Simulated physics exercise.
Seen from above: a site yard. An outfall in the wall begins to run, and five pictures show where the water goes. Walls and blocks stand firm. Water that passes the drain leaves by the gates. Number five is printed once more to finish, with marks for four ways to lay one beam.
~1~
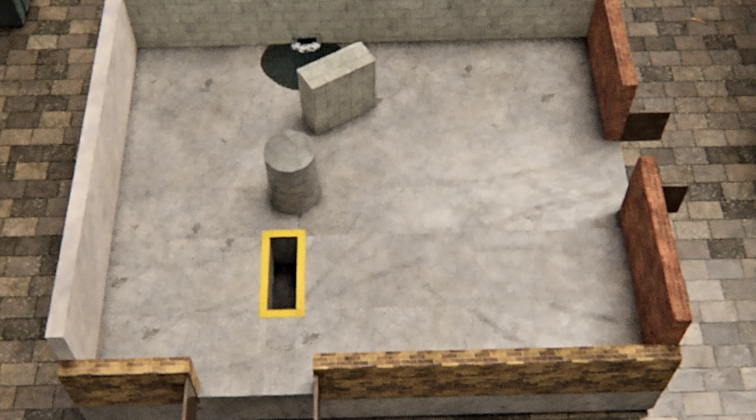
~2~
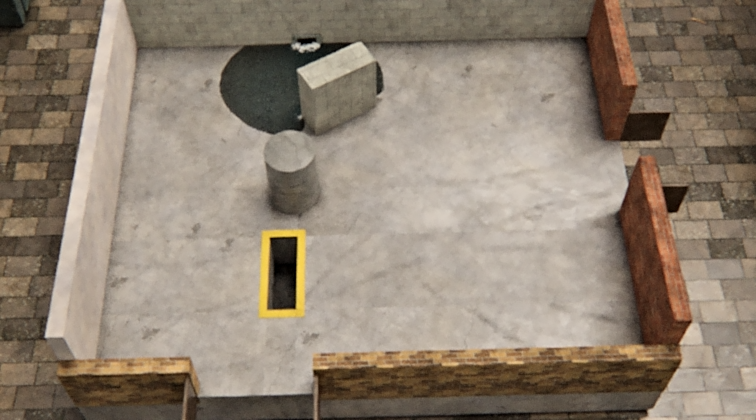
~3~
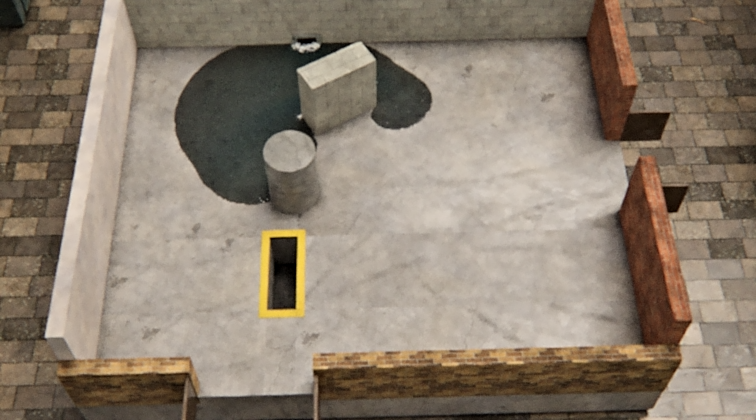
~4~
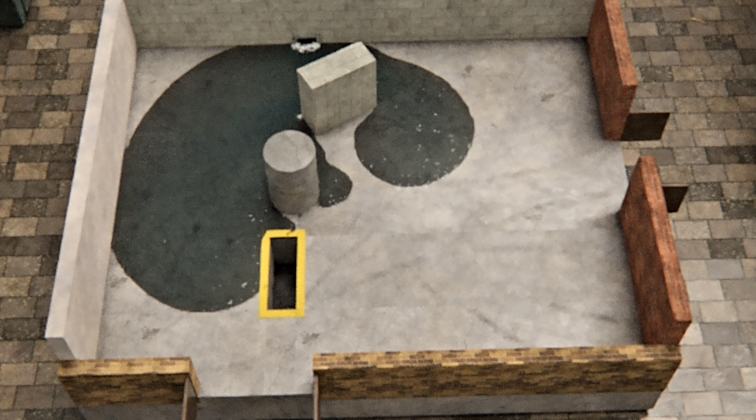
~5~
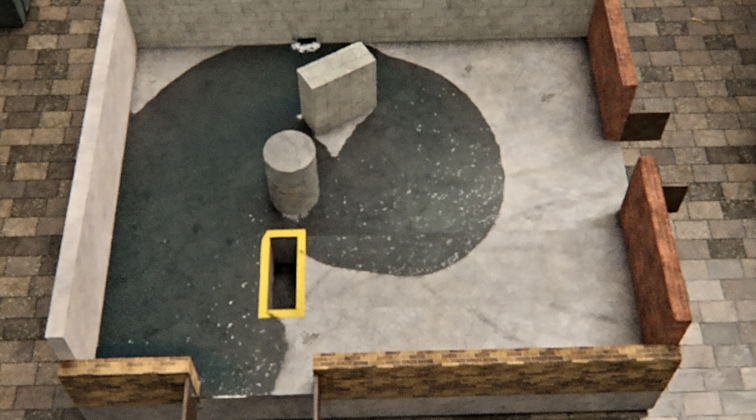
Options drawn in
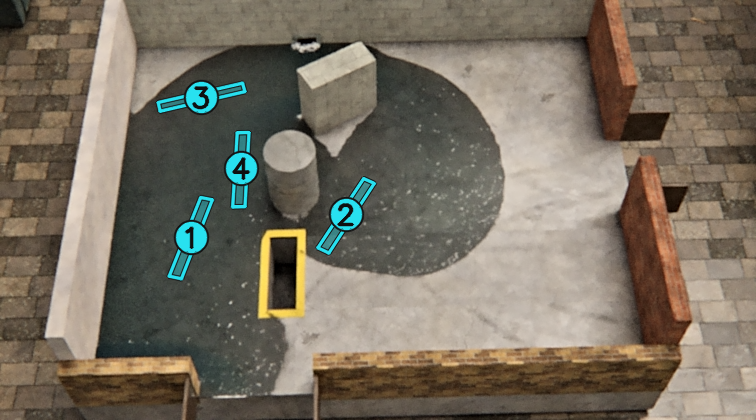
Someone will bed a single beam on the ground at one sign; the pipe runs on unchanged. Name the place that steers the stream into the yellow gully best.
4 beats the others.
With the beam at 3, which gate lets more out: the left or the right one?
The left gate.
In cyan, 1 from (175, 277) to (206, 198); 2 from (323, 250) to (369, 180); 3 from (159, 106) to (243, 87); 4 from (238, 206) to (243, 132).
With 1, about 12 % of the stream goes into the yellow gully, about 86 % out by the gates.
With 2, about 14 % of the stream goes into the yellow gully, about 84 % out by the gates.
With 3, about 12 % of the stream goes into the yellow gully, about 86 % out by the gates.
With 4, about 21 % of the stream goes into the yellow gully, about 76 % out by the gates.
